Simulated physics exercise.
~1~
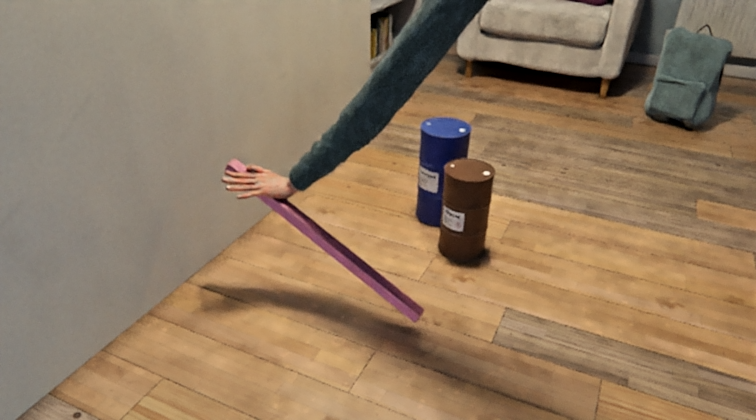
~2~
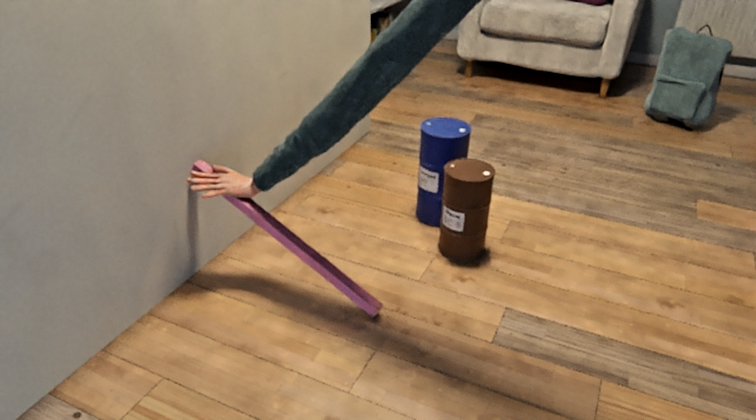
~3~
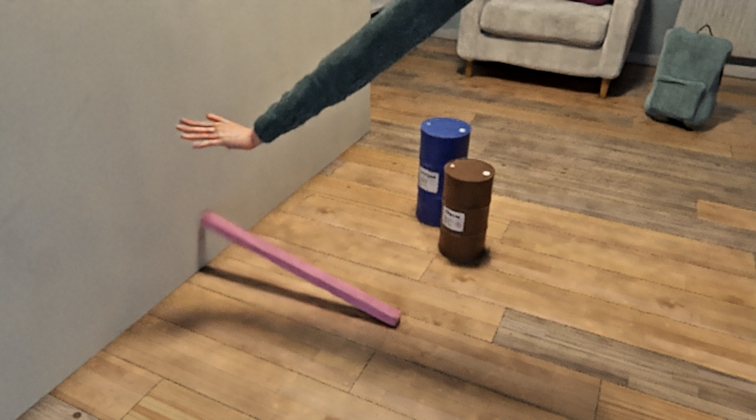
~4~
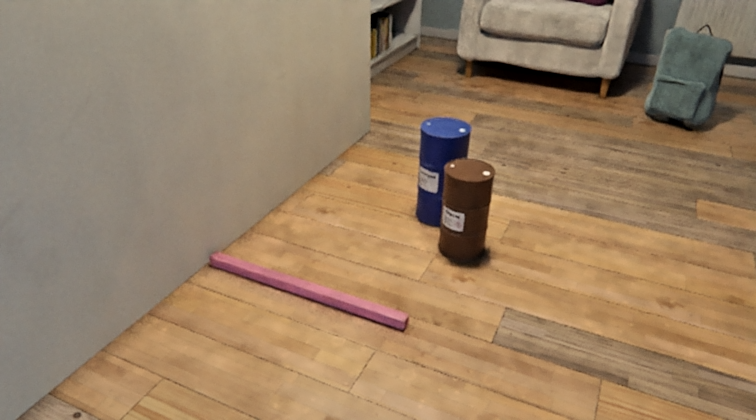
At the start, a hand on a green-sleeved arm holds the upper end of a slanting pink pole above a wooden floor, beside a pale wall. A blue barrel and a brown barrel stand nearby, with an armchair and a backpack farther back. The hand moves the pole left until its raised end meets the wall. The fingers then let go and draw back, and the pole slides down the wall. By the end the hand is gone, and the pole lies flat on the floor, while both barrels stand where they were.
